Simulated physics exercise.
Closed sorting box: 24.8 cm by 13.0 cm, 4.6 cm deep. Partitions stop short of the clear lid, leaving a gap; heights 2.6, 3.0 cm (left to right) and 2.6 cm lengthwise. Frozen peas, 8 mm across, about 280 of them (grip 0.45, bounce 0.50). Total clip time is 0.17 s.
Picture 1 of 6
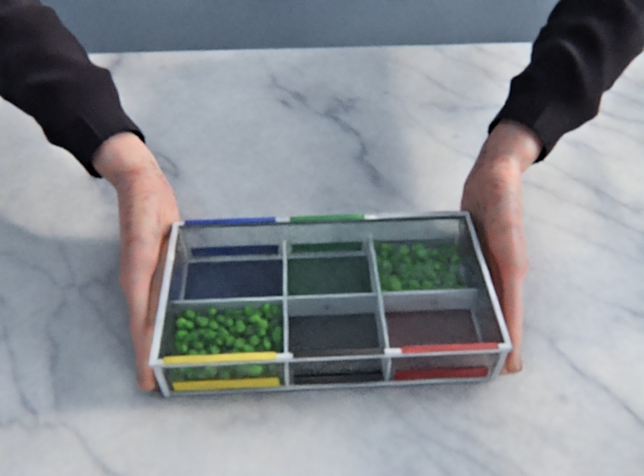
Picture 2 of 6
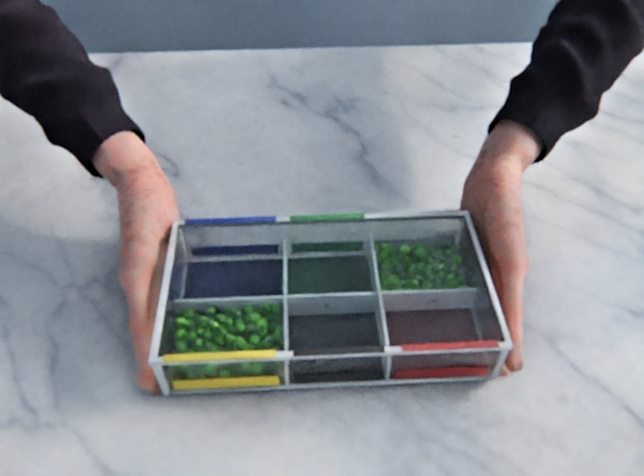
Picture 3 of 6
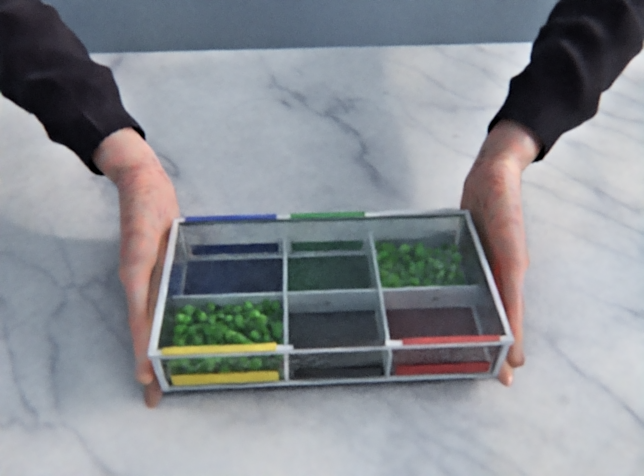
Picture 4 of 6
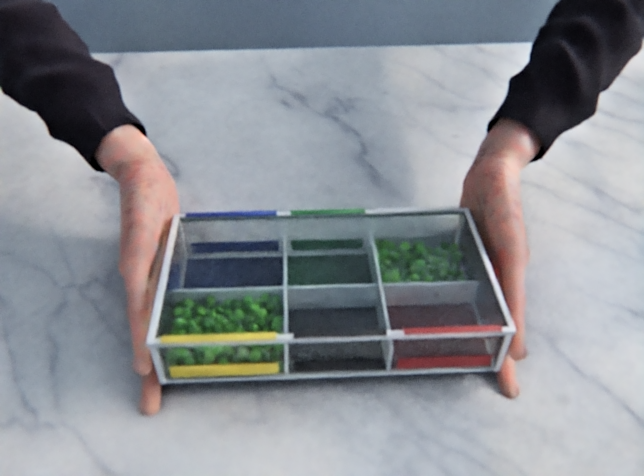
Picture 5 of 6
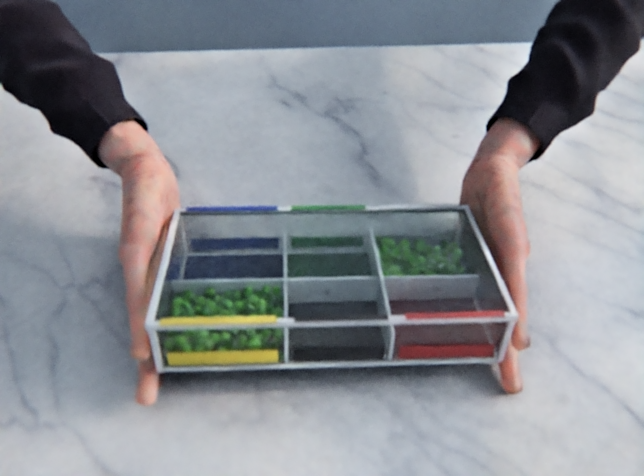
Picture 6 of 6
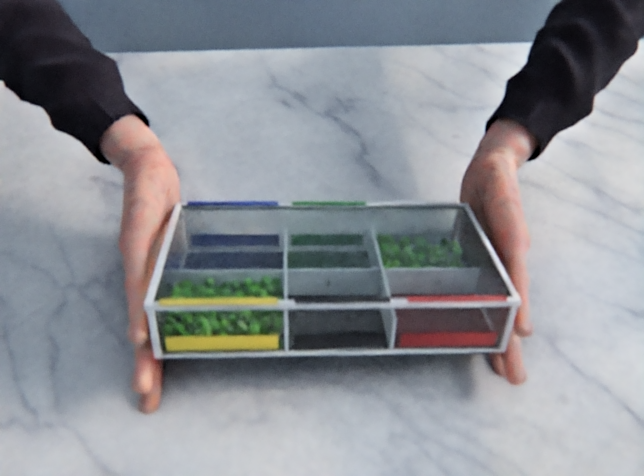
The footage shows two hands holding a clear-lidded, six-compartment box with green peas in the yellow-marked front left and unmarked back right sections; the hands gradually tilt it, raising the front edge, while the peas stay in their compartments.
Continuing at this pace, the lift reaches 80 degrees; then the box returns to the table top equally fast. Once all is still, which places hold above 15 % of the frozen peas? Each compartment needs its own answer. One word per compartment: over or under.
Red under, blue over, green under, yellow over, white over, black under.
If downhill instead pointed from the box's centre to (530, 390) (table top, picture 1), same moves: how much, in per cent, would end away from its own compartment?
About 35 per cent.
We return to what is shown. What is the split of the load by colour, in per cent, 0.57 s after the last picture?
You'd see red at 0, blue at 10, green at 0, yellow at 45, white at 45 and black at 0 per cent.
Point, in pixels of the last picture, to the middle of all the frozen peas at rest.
Roughly (308, 269).
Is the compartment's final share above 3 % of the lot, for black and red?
Checking black: It falls short; checking red: It falls short.
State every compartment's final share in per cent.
Red: 0 %, blue: 25 %, green: 10 %, yellow: 25 %, white: 45 %, black: 0 %.
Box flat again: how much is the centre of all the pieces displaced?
It shifts by roughly 4.0 cm.
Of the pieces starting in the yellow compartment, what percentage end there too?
Something like 40 in a hundred.
Then, 0.57 s after the last picture, tilt 80 degrees; blue 10 %, yellow 45 %, white 45 %.
Then, 0.94 s after the last picture, tilt 35 degrees; blue 25 %, green 10 %, yellow 25 %, white 45 %.
Then, 1.41 s after the last picture, tilt 0 degrees; blue 25 %, green 10 %, yellow 25 %, white 45 %.
In the end, red 0 %, blue 25 %, green 10 %, yellow 25 %, white 45 %, black 0 %.
